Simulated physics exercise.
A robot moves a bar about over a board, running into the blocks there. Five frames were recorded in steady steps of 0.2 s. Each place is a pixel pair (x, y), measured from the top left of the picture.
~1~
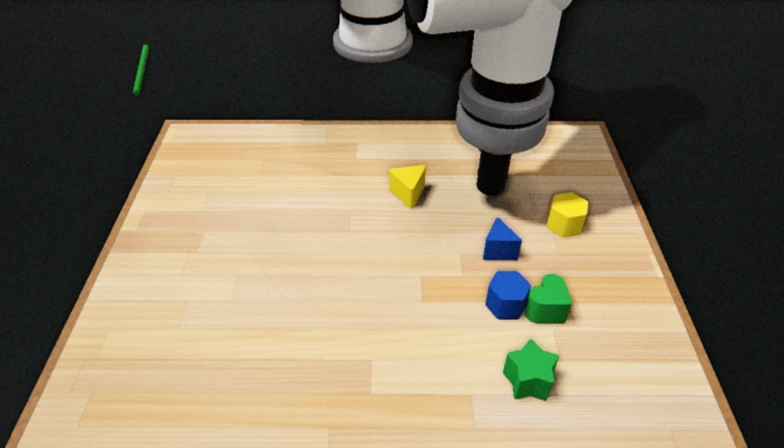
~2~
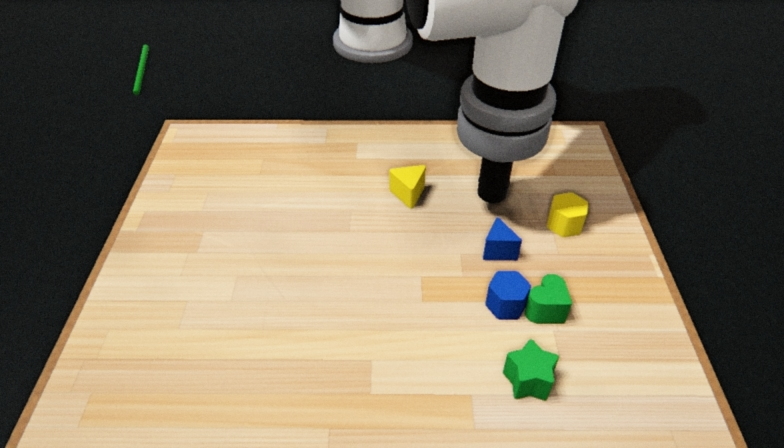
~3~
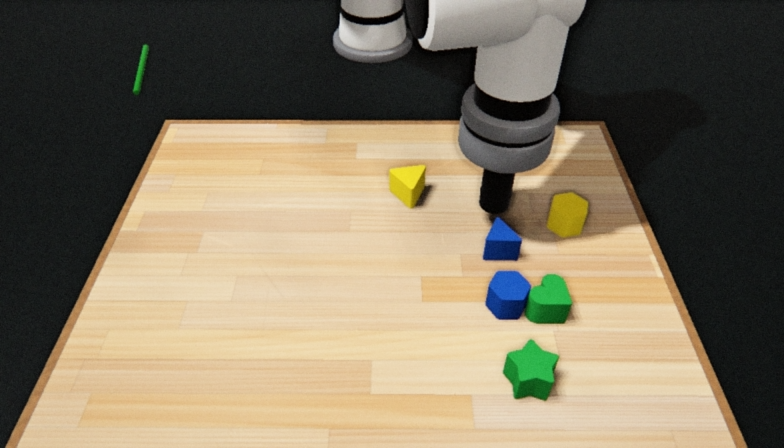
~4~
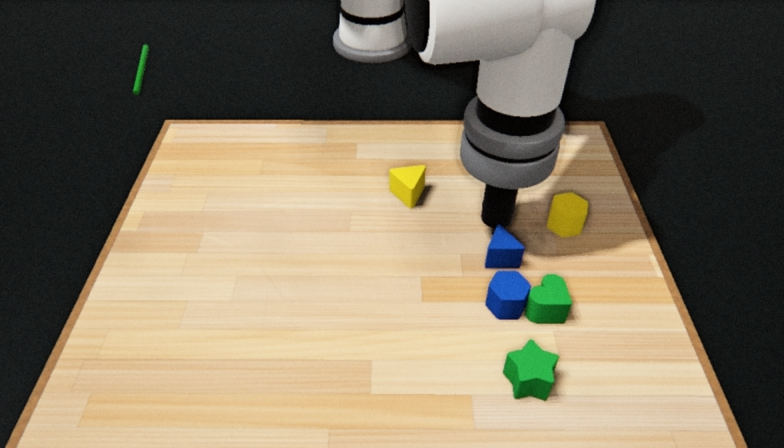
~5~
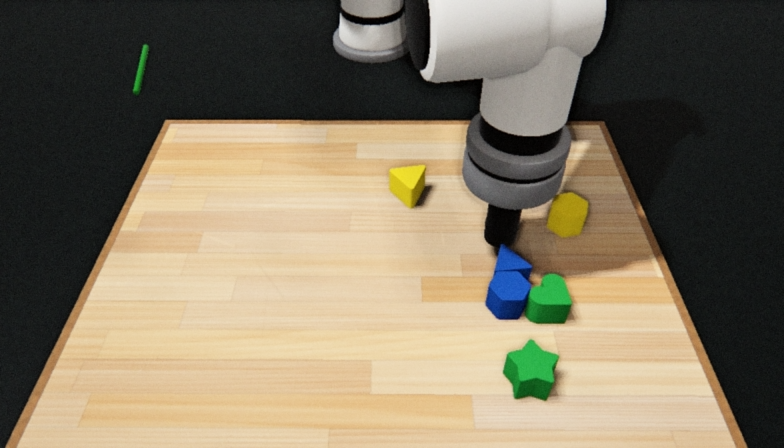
A robot arm lowered its black bar toward the near side of a wooden board and nudged the blue triangle up to the blue hexagon, while the green and yellow blocks stayed still.
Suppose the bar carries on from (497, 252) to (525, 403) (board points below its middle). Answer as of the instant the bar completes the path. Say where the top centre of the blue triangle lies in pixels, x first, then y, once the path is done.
Put as a pixel place, it's (514, 418).
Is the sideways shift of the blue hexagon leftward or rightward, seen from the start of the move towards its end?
Goes right.
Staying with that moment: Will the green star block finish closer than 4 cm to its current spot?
Going by the path, no.
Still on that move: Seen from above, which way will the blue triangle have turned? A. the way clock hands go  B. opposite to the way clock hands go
The correct letter is A.
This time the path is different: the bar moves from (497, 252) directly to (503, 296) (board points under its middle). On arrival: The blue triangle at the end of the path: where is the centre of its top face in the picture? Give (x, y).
Its top middle: (516, 308).
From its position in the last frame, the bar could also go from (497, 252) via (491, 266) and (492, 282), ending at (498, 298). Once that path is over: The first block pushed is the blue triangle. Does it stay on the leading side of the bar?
My guess is it keeps its place ahead of the bar.
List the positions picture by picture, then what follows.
Bar's lower end (491, 187); blue triangle (502, 232); blue hexagon (510, 285); green star block (534, 361); green heart block (552, 291), in the first picture.
Bar (492, 194); blocks still, in the second picture.
Bar (494, 205); blocks still, in the third picture.
Bar (496, 219); blue triangle (504, 239), in the fourth picture.
Bar (499, 238); blue triangle (510, 260); blue hexagon (510, 285); green star block (534, 361); green heart block (552, 291), in the fifth picture.
On the path given first. One third of the way, bar (508, 281); blue triangle (517, 308); blue hexagon (515, 336); green star block (538, 368); green heart block (556, 296), turned 30° anticlockwise.
Two thirds of the way, bar (518, 332); blue triangle (519, 363), turned 30° clockwise; blue hexagon (503, 391), turned 20° clockwise; green star block (551, 403), turned 35° anticlockwise; green heart block (556, 296), turned 30° anticlockwise.
At the end, bar (529, 390); blue triangle (514, 418), turned 70° clockwise; blue hexagon (479, 430), turned 65° clockwise; green star block (556, 432), turned 105° anticlockwise; green heart block (556, 296), turned 30° anticlockwise.
